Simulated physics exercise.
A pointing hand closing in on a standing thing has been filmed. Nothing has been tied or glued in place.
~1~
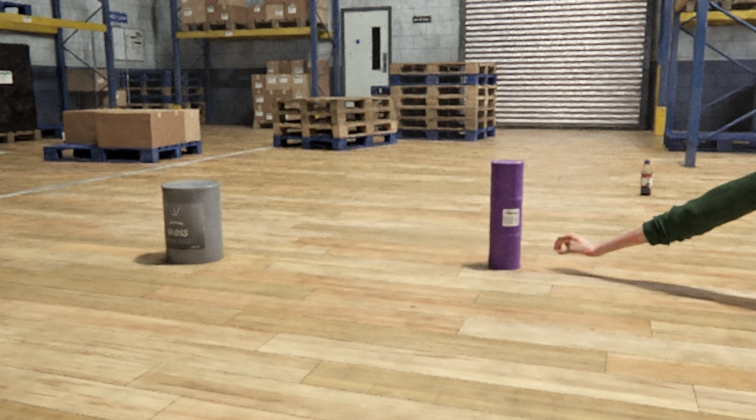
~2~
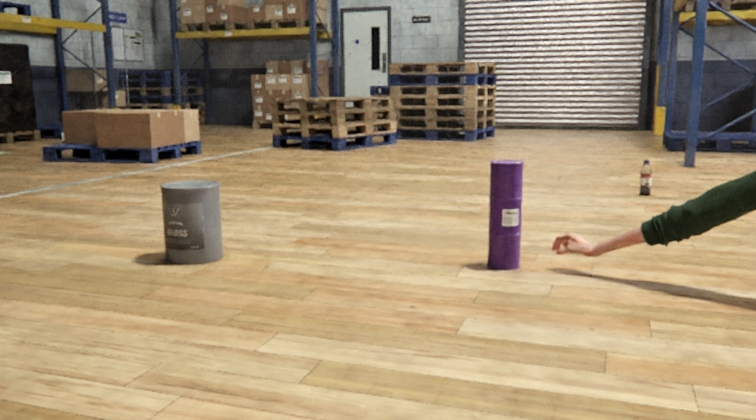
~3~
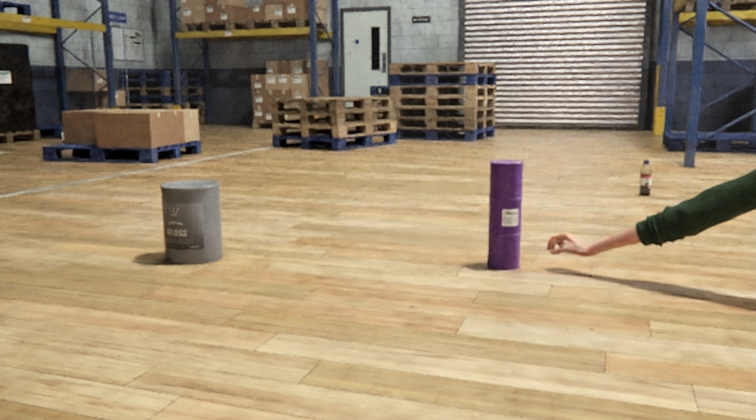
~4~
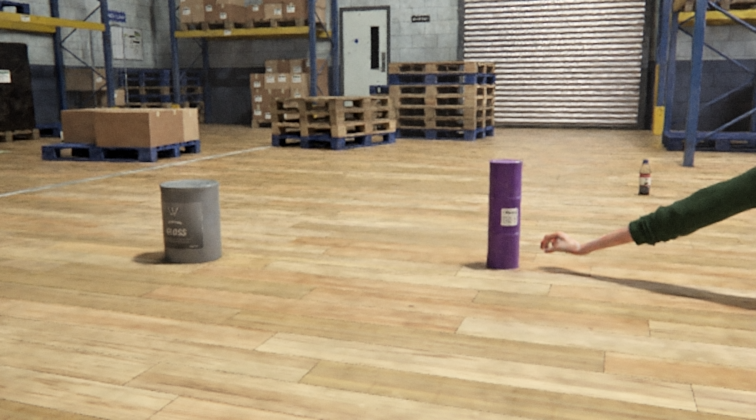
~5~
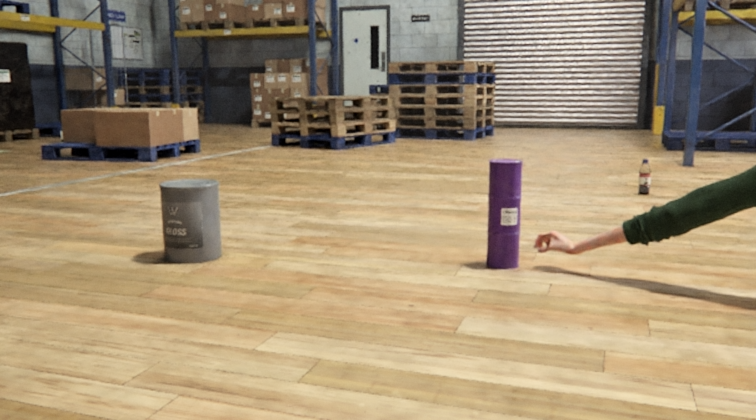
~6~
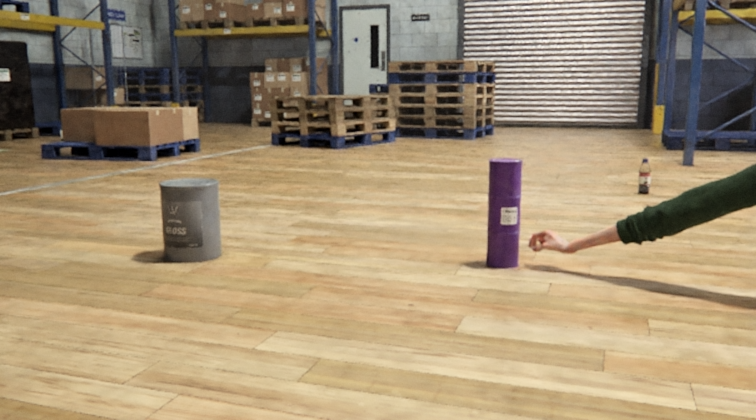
In a warehouse, a green-sleeved arm slowly moving left toward an upright purple canister, with a grey drum standing still nearby.
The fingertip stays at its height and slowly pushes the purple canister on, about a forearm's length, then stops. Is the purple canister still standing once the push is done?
In the end it still stands tall, you know.
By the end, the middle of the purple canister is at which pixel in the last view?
End point in the final view: About (422, 208).
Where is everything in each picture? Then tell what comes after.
In the first picture, purple canister (506, 215).
In the second picture, purple canister (505, 215).
In the third picture, purple canister (505, 215).
In the fourth picture, purple canister (504, 214).
In the fifth picture, purple canister (504, 214).
In the sixth picture, purple canister (504, 213).
Then, 0.50 s on from there, purple canister shifted a little near (486, 212).
Then, 1.00 s on from there, purple canister shifted about its own width near (459, 210).
Then, 1.50 s on from there, purple canister shifted well along near (433, 209).
In the end, moved from the start, purple canister. At the end, from the last picture's camera, purple canister near (422, 208).
